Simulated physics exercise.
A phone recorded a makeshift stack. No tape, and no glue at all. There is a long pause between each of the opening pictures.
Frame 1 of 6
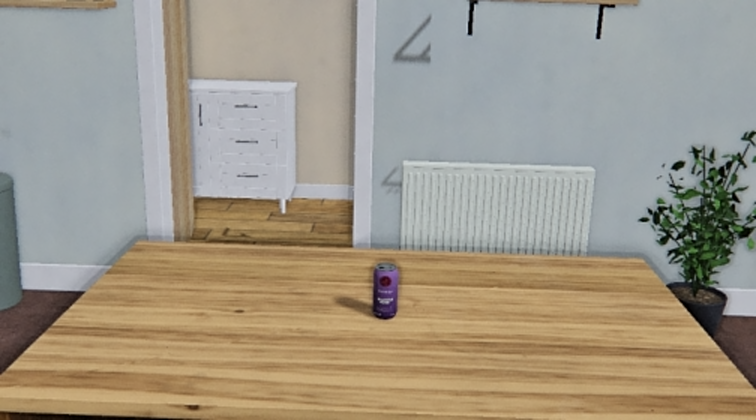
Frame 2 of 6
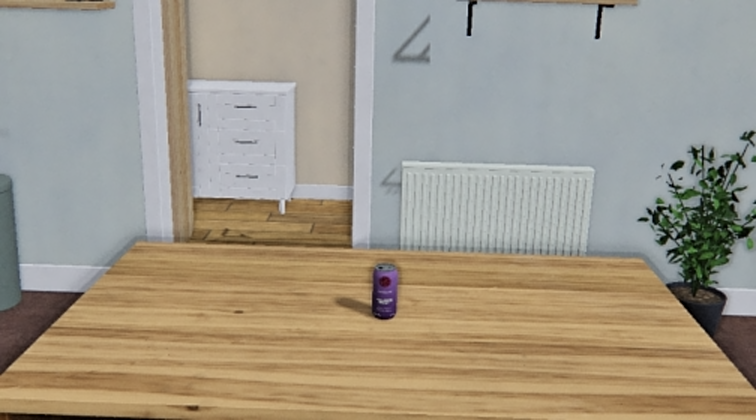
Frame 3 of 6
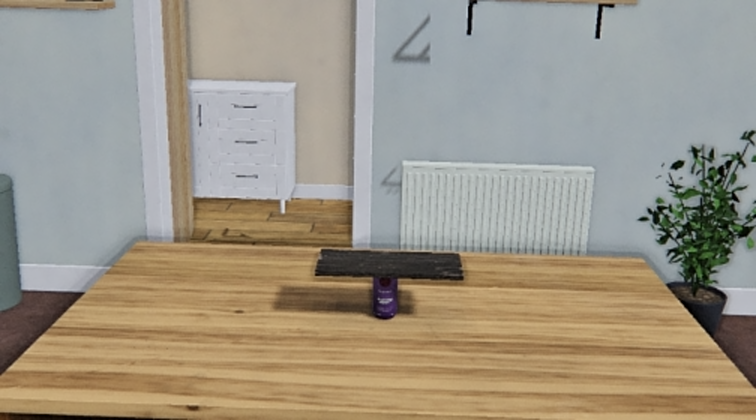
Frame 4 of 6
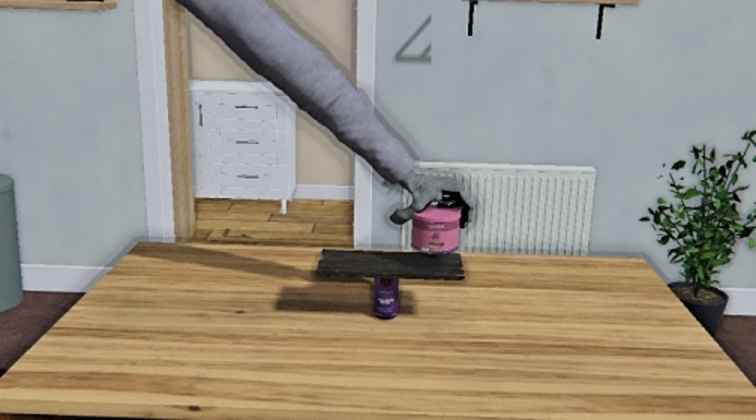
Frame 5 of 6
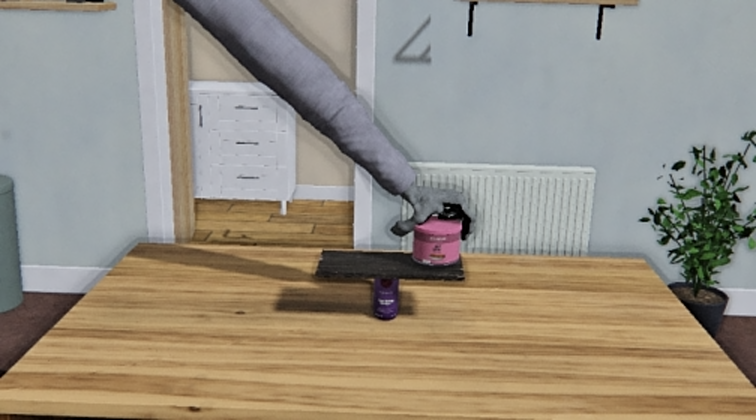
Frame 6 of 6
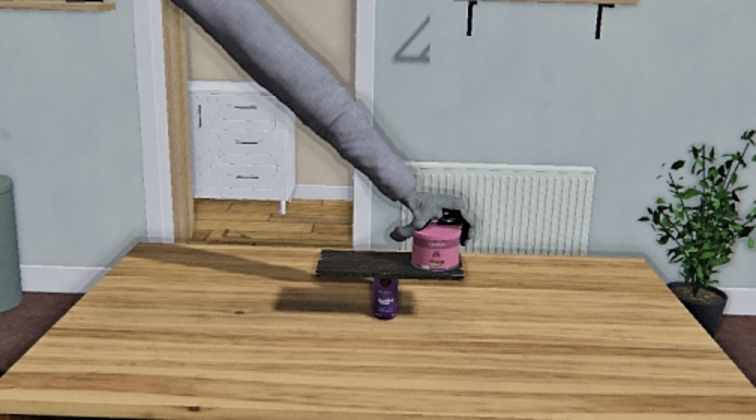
An arm lowers a pink tub onto a black board atop a purple can.
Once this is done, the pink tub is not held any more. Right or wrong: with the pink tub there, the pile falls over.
Right, it falls over.
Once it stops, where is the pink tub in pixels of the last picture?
At about (466, 297).
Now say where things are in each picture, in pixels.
In the first frame, the last thing is not in view yet.
In the second frame, the last thing is not in view yet.
In the third frame, the last thing is not in view yet; black board (390, 264).
In the fourth frame, coming down; pink tub (435, 229); black board (391, 264).
In the fifth frame, coming down; pink tub (437, 241); black board (391, 265).
In the sixth frame, in place under the hand; pink tub (436, 246); black board (390, 264).
Then, 0.30 s later than the last frame, pink tub now fallen; black board tilted by 46°.
Then, 0.40 s later than the last frame, black board tilted by 66°.
Then, 0.50 s later than the last frame, black board tilted by 68°.
Then, 1.20 s later than the last frame, black board tilted by 49°.
When it is over, fallen, pink tub; lying over in the stack, black board; purple can as before. End places, in pixels of the last picture, pink tub near (466, 297). The stack comes apart.
